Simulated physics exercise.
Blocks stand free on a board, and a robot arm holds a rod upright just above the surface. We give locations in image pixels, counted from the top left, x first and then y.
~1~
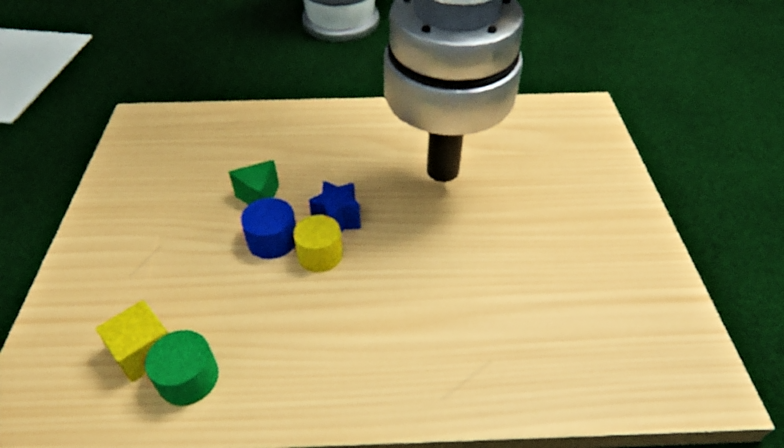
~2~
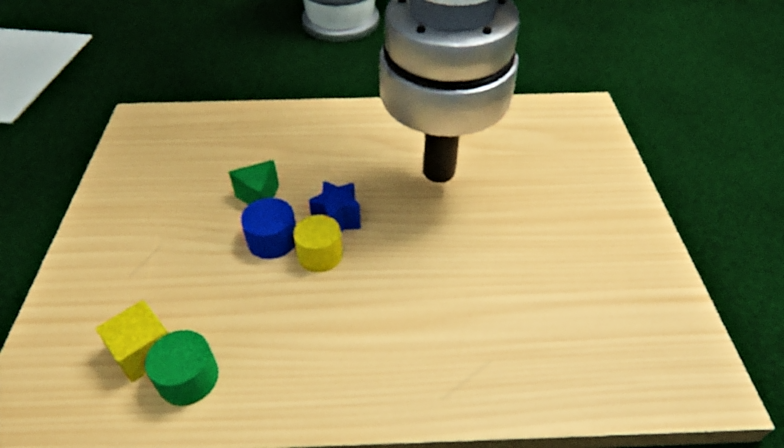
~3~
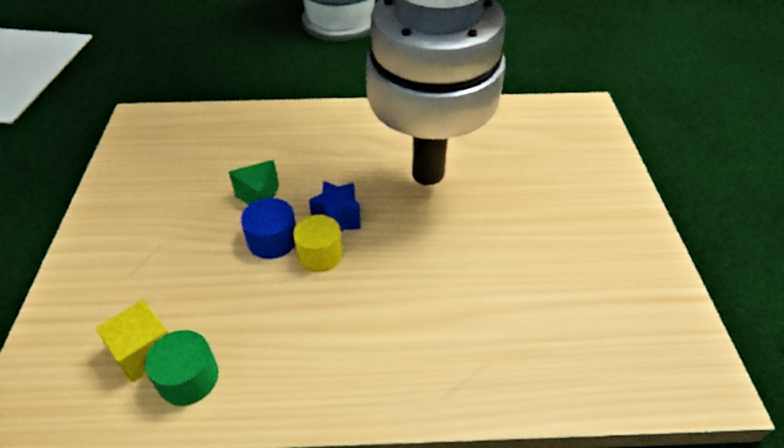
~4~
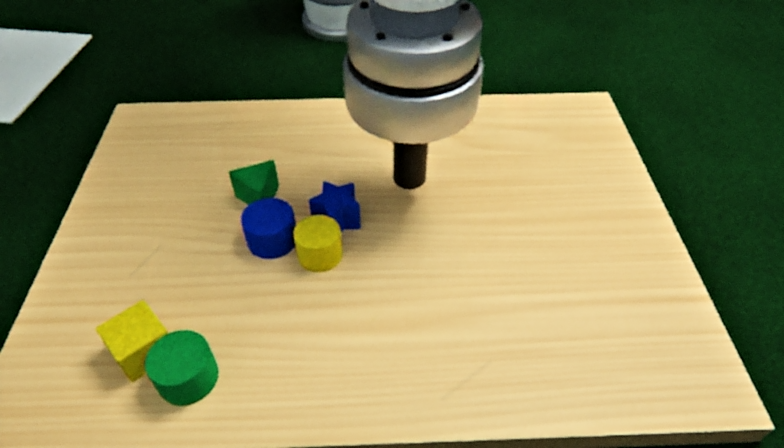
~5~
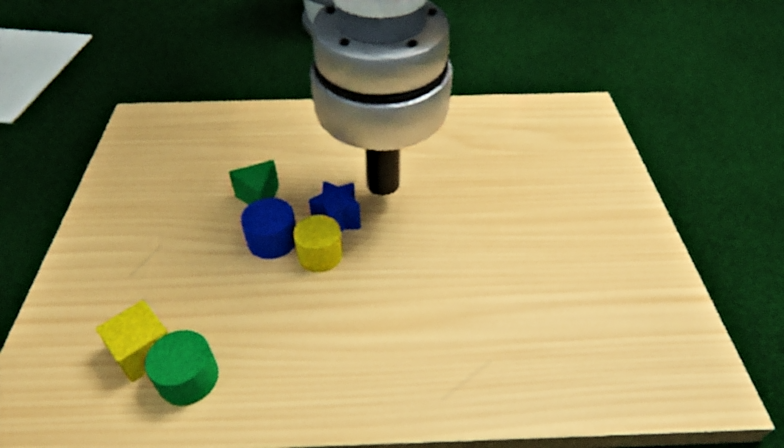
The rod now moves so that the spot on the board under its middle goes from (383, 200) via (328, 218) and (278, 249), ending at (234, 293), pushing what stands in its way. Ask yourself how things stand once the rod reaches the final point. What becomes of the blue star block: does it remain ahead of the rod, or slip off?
At that point it is up front.
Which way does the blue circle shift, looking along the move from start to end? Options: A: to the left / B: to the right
Answer: B.
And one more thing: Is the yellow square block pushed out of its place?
In short: No.
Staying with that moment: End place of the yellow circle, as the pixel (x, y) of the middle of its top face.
Around pixel (287, 266).
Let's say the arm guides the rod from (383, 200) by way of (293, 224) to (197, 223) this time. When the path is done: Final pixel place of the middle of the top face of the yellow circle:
At roughly (294, 254).
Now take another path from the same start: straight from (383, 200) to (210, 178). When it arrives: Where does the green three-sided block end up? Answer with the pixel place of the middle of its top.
It comes to (218, 178).
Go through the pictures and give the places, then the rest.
Rod tip at (443, 171); block tops, yellow square block at (131, 329); green three-sided block at (254, 174); blue circle at (267, 216); yellow circle at (317, 231); blue star block at (335, 196), in the first frame.
Rod at (439, 172); blocks unchanged, in the second frame.
Rod at (428, 175); blocks unchanged, in the third frame.
Rod at (410, 179); blocks unchanged, in the fourth frame.
Rod at (383, 184); yellow square block at (131, 329); green three-sided block at (254, 174); blue circle at (267, 216); yellow circle at (317, 231); blue star block at (335, 196), in the fifth frame.
What follows on the original path. One third of the way, rod at (325, 203); blue circle at (252, 221); yellow circle at (301, 249); blue star block at (297, 214), turned 35° anticlockwise.
Two thirds of the way, rod at (274, 234); blue circle at (193, 250); yellow circle at (287, 266); blue star block at (241, 246), turned 30° anticlockwise.
At the end, rod at (228, 278); yellow square block in place; green three-sided block in place; blue circle at (140, 272); yellow circle at (287, 266); blue star block at (181, 286).
